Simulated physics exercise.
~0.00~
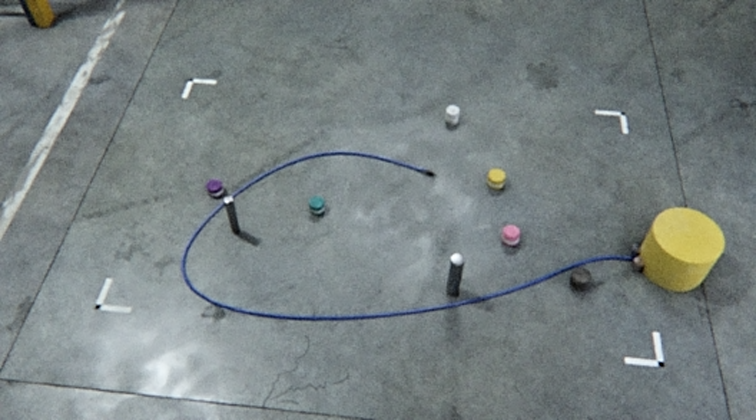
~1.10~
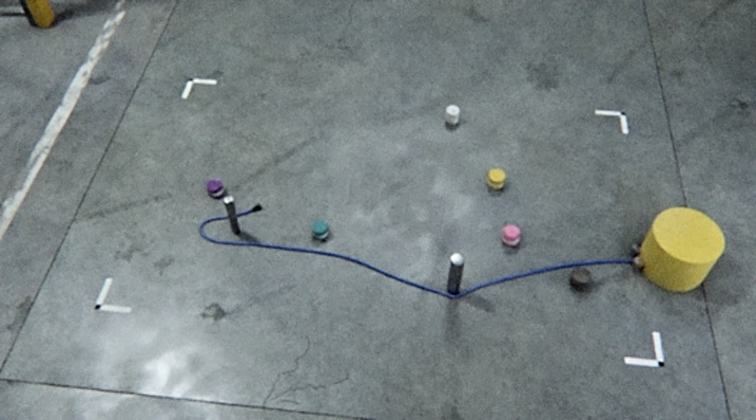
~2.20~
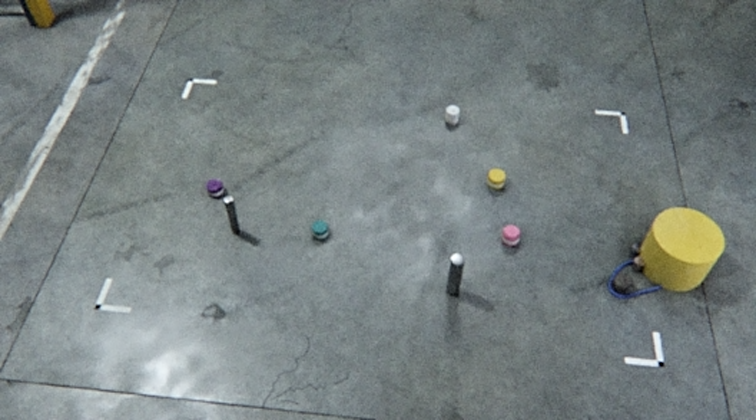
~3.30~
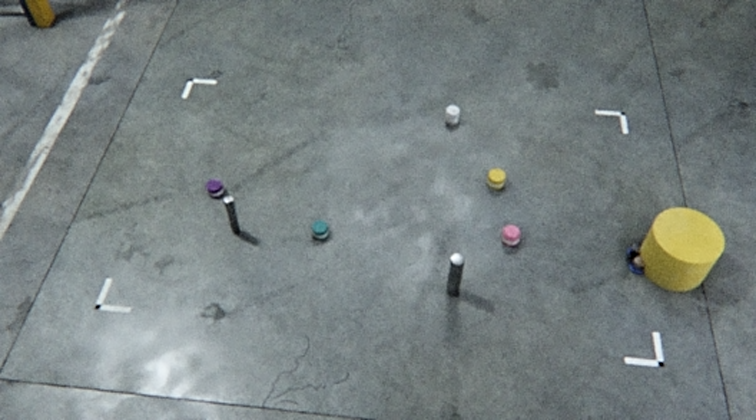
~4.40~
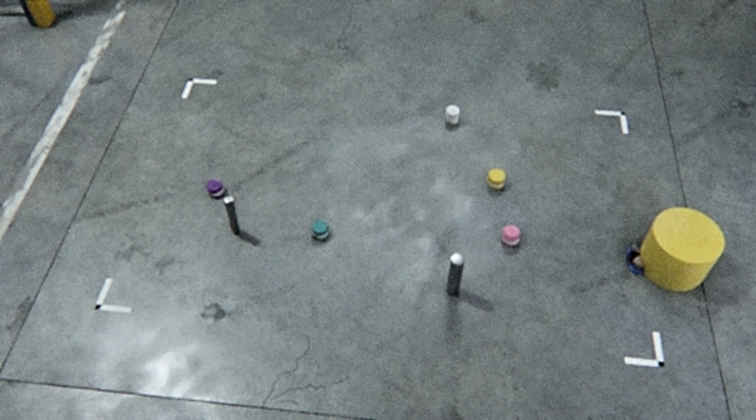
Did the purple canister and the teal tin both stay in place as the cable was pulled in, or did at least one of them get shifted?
At least one got shifted. The purple canister hardly stirred, but the teal tin was moved a little way from where it started.
